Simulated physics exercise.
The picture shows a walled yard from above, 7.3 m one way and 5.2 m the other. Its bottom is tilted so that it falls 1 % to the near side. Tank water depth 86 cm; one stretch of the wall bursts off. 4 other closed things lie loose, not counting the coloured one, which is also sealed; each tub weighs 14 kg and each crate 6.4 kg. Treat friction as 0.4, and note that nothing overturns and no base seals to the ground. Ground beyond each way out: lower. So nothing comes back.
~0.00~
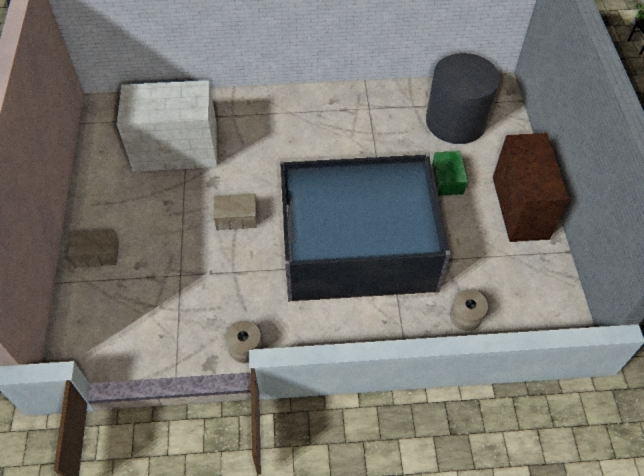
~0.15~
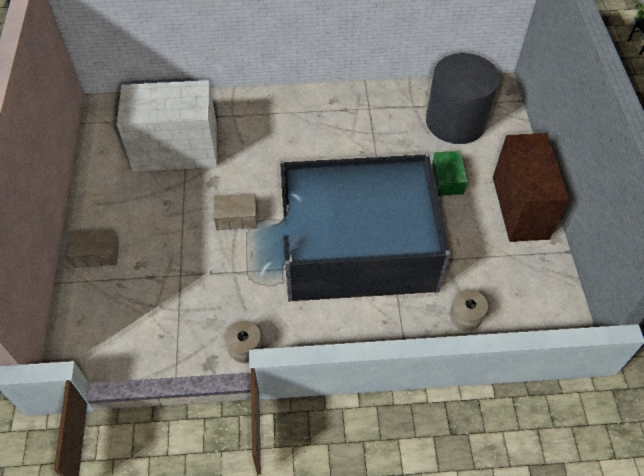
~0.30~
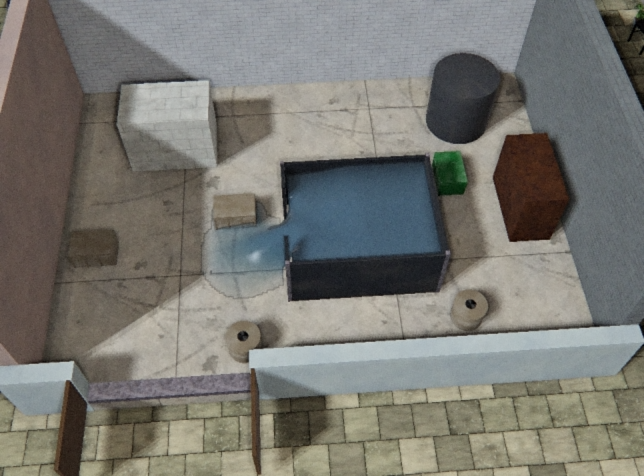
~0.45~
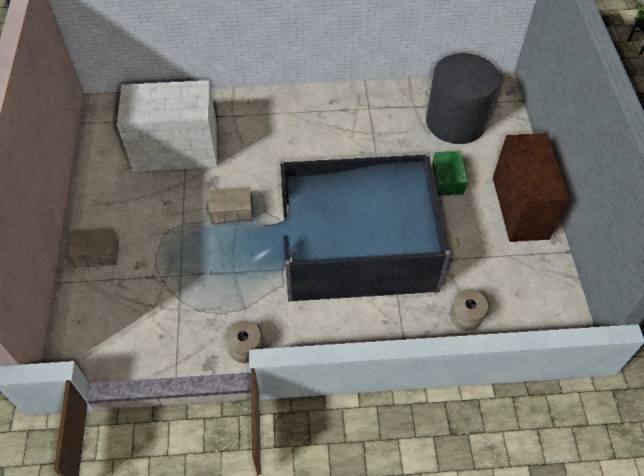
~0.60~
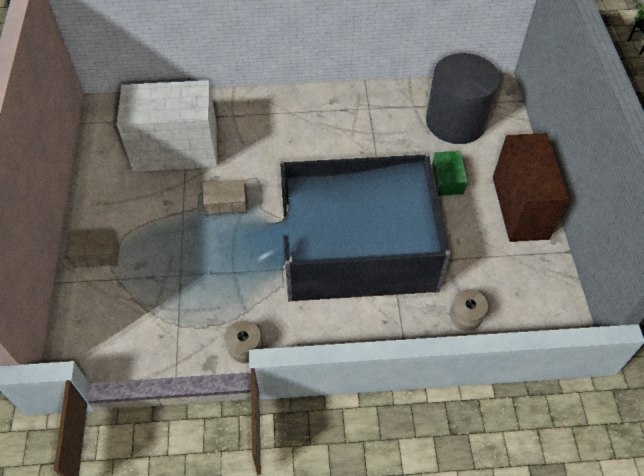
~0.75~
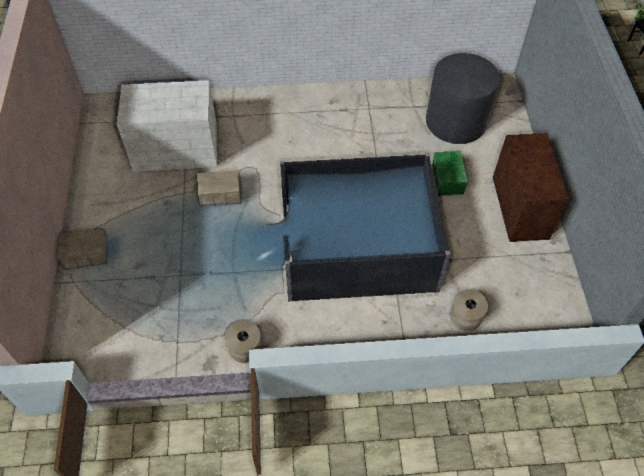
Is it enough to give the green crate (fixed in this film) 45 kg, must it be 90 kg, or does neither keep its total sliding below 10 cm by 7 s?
Ballast needed: The lesser.
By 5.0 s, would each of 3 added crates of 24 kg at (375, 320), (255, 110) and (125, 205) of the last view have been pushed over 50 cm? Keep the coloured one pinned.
In that order: Not as far, then not as far, then farther.
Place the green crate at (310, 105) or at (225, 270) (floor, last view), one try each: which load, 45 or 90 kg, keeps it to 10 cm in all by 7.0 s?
At the first place the small mass does it, and at the second nothing works.
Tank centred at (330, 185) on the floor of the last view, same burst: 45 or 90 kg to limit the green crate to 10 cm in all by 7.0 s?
In that case the lighter mass suffices.
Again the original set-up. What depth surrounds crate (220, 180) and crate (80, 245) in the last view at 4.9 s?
Roughly 4 and 17 cm.
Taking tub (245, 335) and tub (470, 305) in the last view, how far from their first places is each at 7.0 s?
In turn: 0 cm, 0 cm.
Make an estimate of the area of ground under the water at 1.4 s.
My estimate is roughly 14 m2.
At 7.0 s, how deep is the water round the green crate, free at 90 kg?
Close to 4 cm deep.
After 1.4 s the green crate would be 0 cm from its start with 45 kg and 0 cm from its start with 90 kg; 0 cm of water round it then.
After 3.1 s the green crate would be 0 cm from its start with 45 kg and 0 cm from its start with 90 kg; 0 cm of water round it then.
After 4.9 s the green crate would be 0 cm from its start with 45 kg and 0 cm from its start with 90 kg; 0 cm of water round it then.
After 7.0 s the green crate would be 0 cm from its start with 45 kg and 0 cm from its start with 90 kg; 4 cm of water round it then.
